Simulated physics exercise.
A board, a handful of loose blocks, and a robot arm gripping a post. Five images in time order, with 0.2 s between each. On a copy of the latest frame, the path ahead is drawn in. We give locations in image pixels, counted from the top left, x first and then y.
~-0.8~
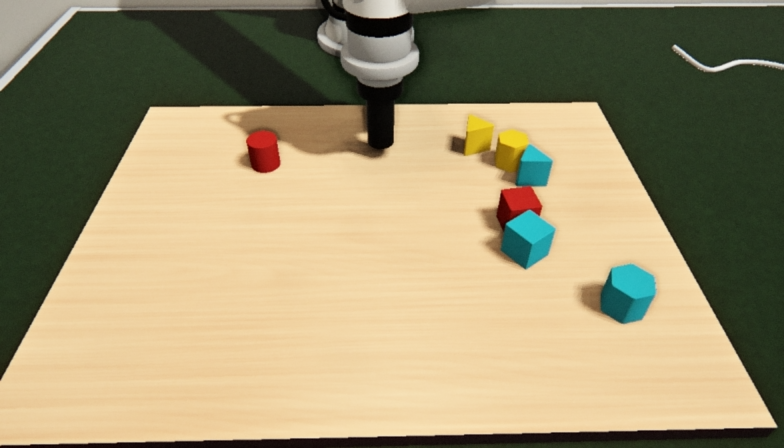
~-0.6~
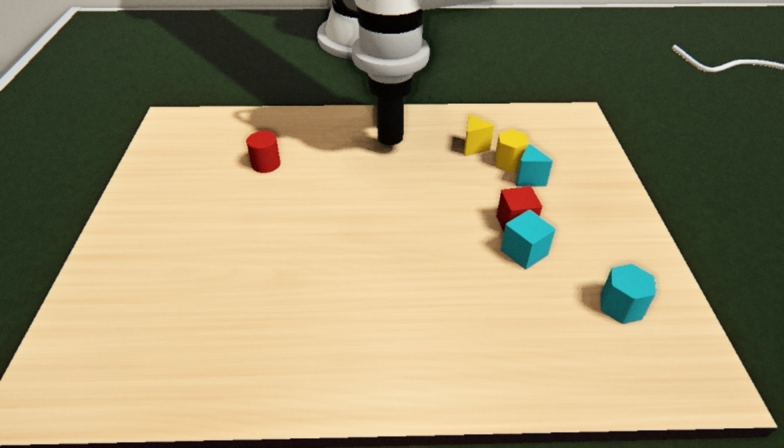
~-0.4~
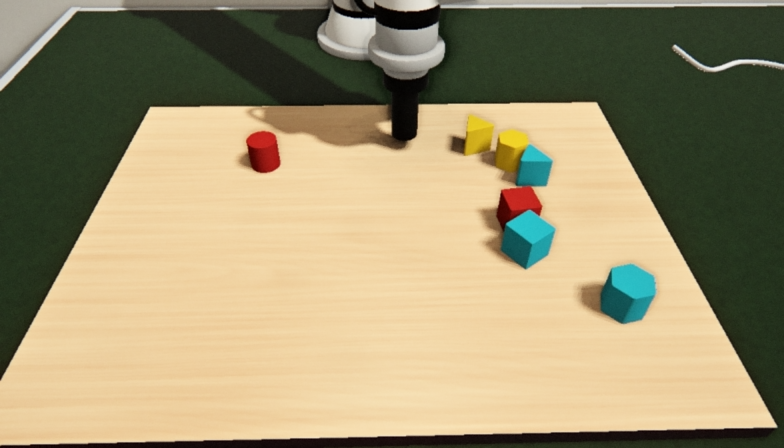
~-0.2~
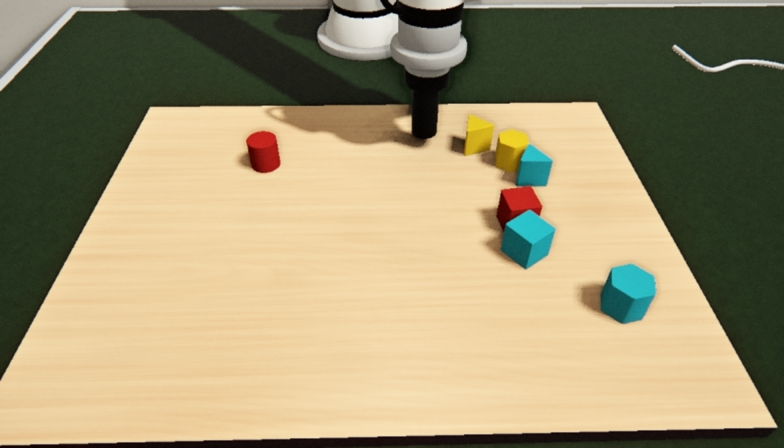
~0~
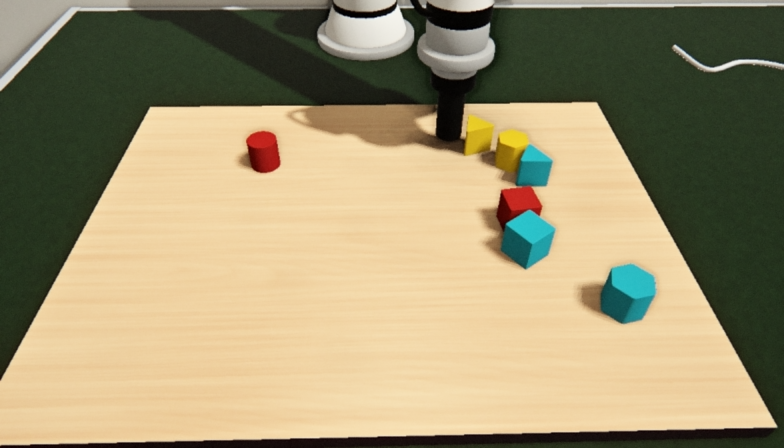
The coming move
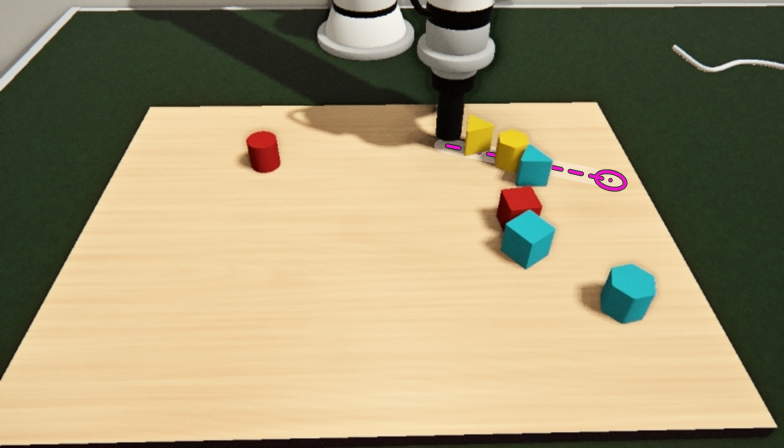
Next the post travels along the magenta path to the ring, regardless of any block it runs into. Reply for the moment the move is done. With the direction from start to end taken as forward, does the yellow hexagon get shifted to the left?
It seems not.
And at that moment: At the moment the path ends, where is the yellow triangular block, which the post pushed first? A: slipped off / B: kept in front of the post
I choose A.
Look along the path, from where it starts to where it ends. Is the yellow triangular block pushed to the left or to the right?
Left.
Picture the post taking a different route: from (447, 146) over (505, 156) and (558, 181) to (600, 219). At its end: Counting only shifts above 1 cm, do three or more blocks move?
In short: Yes.
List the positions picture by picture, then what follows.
The first frame shows tip of the post at (381, 142), middles of tops, yellow triangular block at (477, 123), yellow hexagon at (514, 138), turquoise triangular block at (535, 154).
The second frame shows post at (390, 138), nothing pushed.
The third frame shows post at (404, 134), nothing pushed.
The fourth frame shows post at (424, 132), nothing pushed.
The fifth frame shows post at (448, 134), yellow triangular block at (477, 123), yellow hexagon at (514, 138), turquoise triangular block at (535, 154).
The line goes straight from (447, 146) to (611, 180).
The first path, step by step. One third of the way, post at (502, 145); yellow triangular block at (527, 128); yellow hexagon at (537, 143); turquoise triangular block at (542, 159), turned 45° clockwise.
Two thirds of the way, post at (557, 156); yellow triangular block at (566, 130), turned 85° anticlockwise; yellow hexagon at (586, 156), turned 60° clockwise; turquoise triangular block at (547, 162), turned 80° clockwise.
At the end, post at (615, 169); yellow triangular block at (567, 130), turned 90° anticlockwise; yellow hexagon at (632, 174), turned 125° clockwise; turquoise triangular block at (547, 162), turned 80° clockwise.
